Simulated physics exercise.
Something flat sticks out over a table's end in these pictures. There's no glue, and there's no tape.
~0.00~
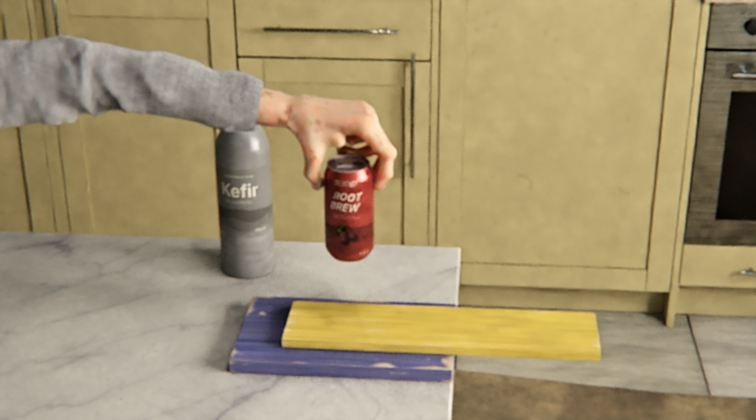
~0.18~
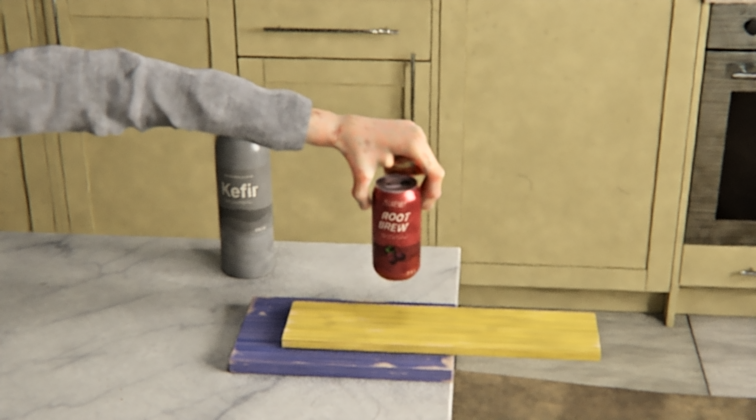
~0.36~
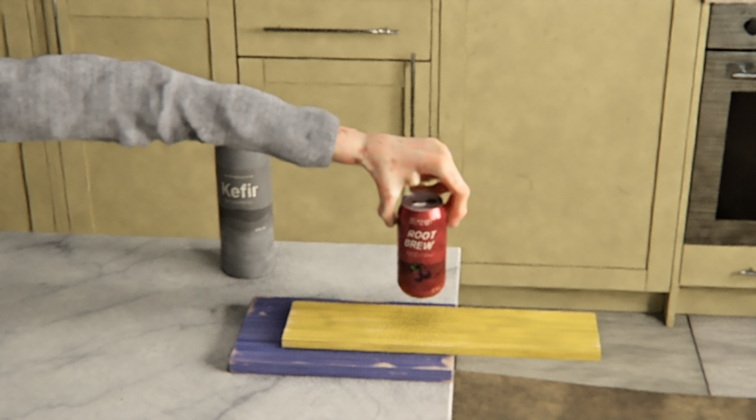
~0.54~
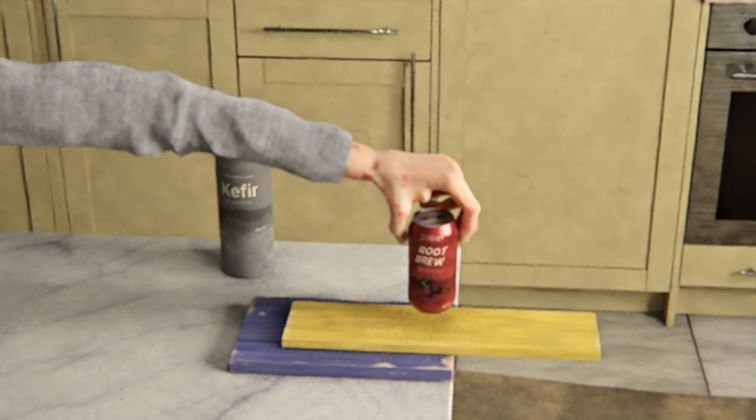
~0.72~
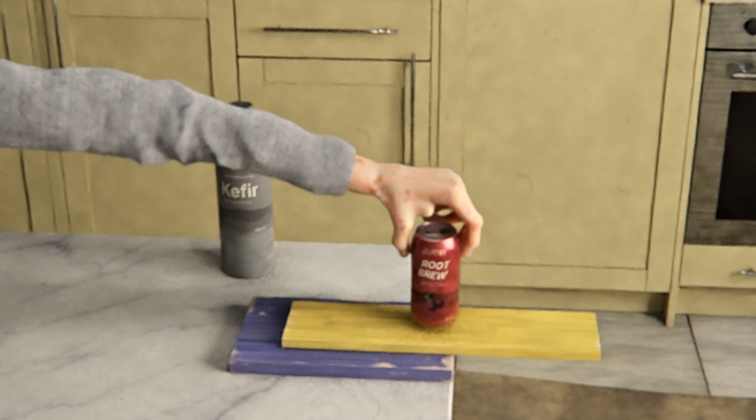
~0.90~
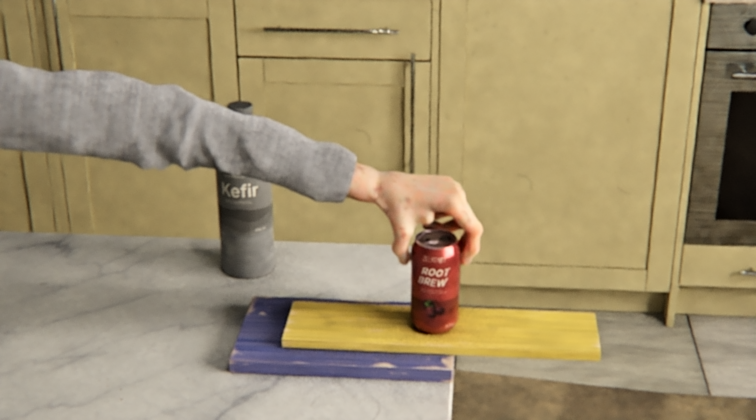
In a kitchen, a hand lowering a red root brew can rightward and down onto a yellow board atop a blue slab.
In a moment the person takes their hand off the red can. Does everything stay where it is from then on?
Stays still.
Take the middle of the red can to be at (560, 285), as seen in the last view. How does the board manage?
In that case it drops.
By 1.40 s, all is still.
By 2.00 s, red can resting near (435, 283).
When it is over (3.5 s), all 4 as before. End places, in pixels of the last picture, red can near (435, 283). The board stays on the table.
